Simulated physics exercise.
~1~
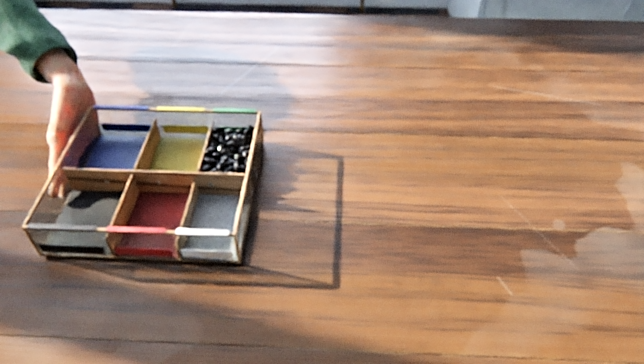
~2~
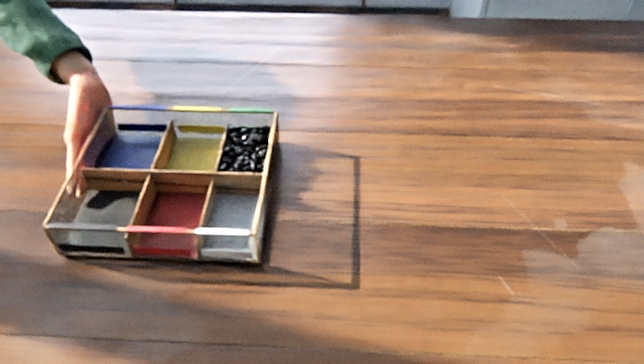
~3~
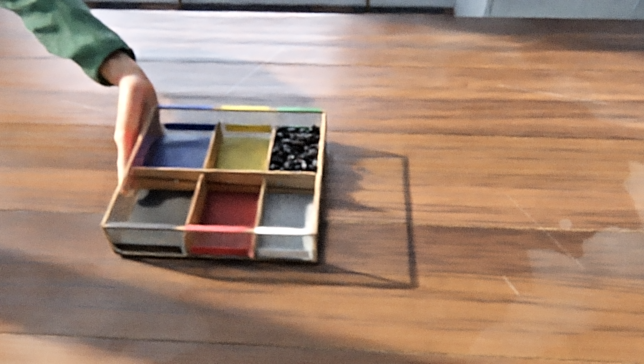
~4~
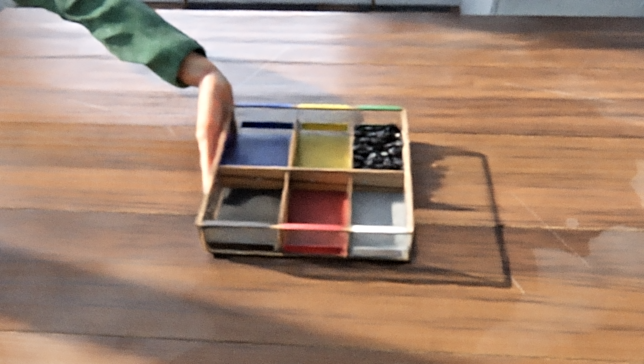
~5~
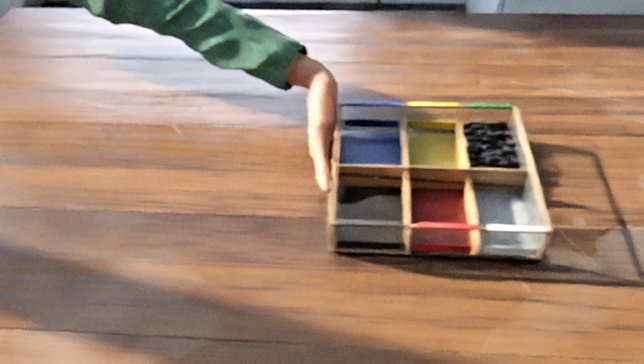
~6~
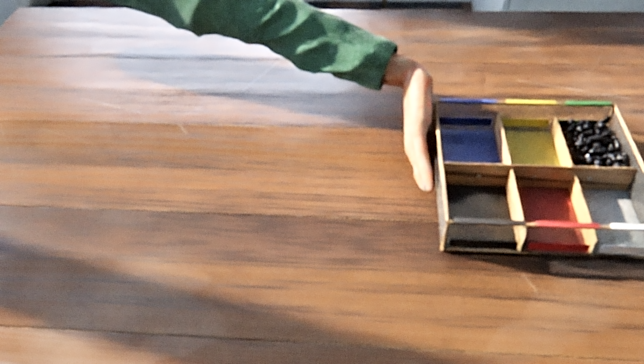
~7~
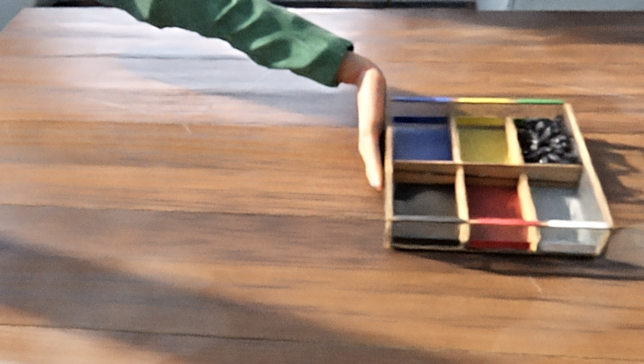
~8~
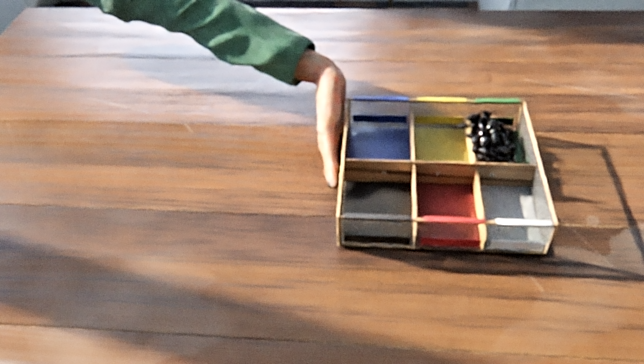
A hand slides a divided tray of black beans right, then back left, heaping the beans.
